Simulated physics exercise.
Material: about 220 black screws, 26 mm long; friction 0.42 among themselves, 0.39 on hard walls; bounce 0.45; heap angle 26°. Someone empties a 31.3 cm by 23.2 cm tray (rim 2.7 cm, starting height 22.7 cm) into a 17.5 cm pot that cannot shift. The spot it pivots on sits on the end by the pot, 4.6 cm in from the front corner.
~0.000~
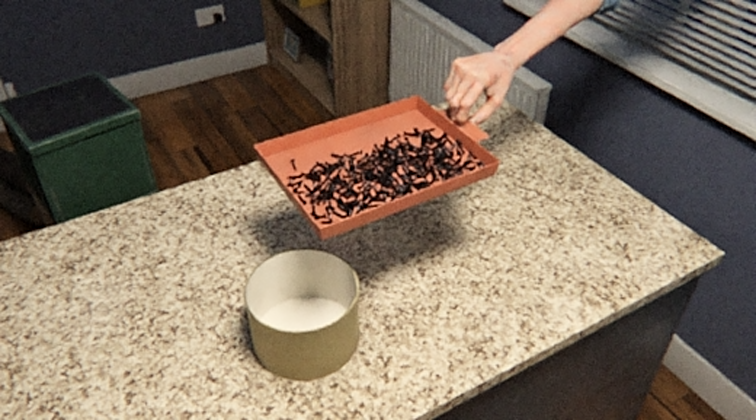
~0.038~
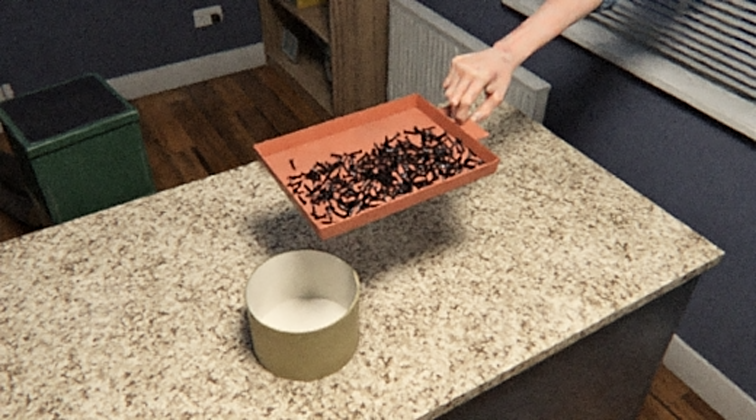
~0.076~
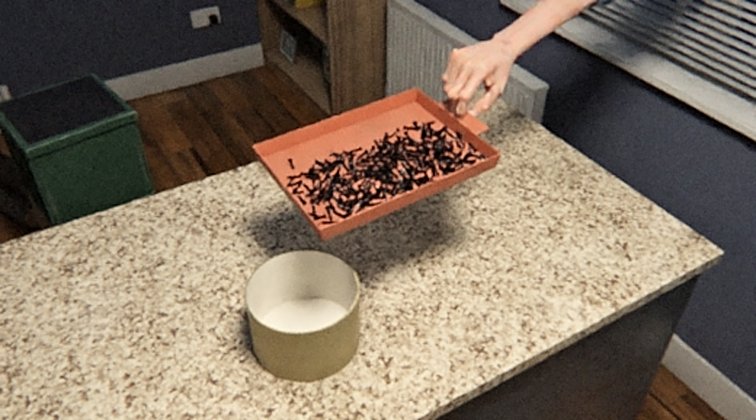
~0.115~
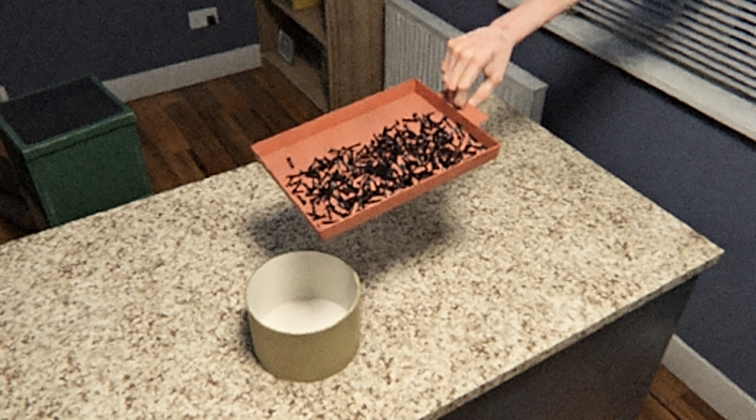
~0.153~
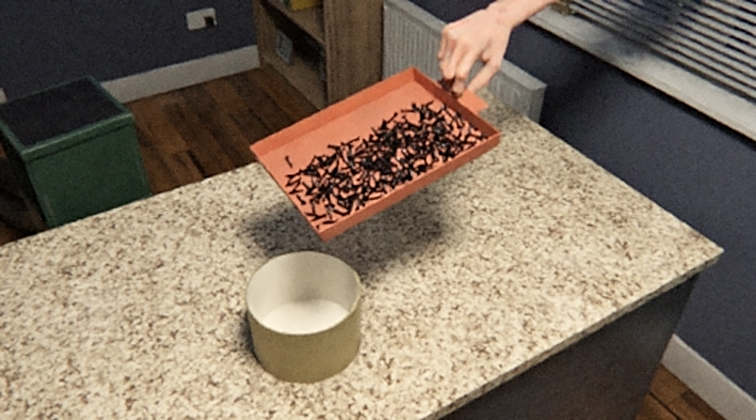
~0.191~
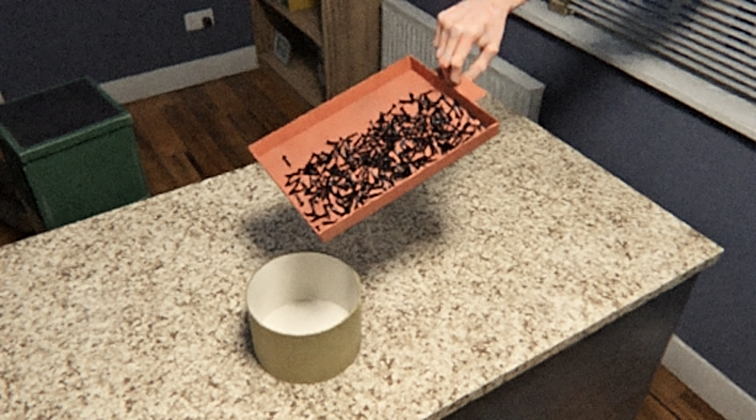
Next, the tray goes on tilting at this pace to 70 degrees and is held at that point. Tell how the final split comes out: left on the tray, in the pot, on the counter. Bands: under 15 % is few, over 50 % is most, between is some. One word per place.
Tray: Some, pot: Some, counter: Some.
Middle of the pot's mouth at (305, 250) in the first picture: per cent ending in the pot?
It would come to around 15 percent.
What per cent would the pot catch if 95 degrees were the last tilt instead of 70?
Roughly 60 %.
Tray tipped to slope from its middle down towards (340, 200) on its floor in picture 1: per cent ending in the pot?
Roughly 55 per cent.
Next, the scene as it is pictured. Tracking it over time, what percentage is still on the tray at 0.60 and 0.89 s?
Roughly 100 then 35.
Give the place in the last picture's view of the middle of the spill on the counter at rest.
I'd put it near (199, 342).
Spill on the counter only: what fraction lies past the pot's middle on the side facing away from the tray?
Share past the middle: Roughly 100 percent.
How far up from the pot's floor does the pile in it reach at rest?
Some 1.5 cm up.
Then, at 0.44 s, tilt 43 degrees; the tray holds 100 %, the pot 0 %.
After 0.60 s, tilt 61 degrees; the tray holds 100 %, the pot 0 %.
After 0.89 s, tilt 70 degrees; the tray holds 35 %, the pot 20 %.
At rest (2.1 s), tray 30 %, pot 35 %, counter 35 %.
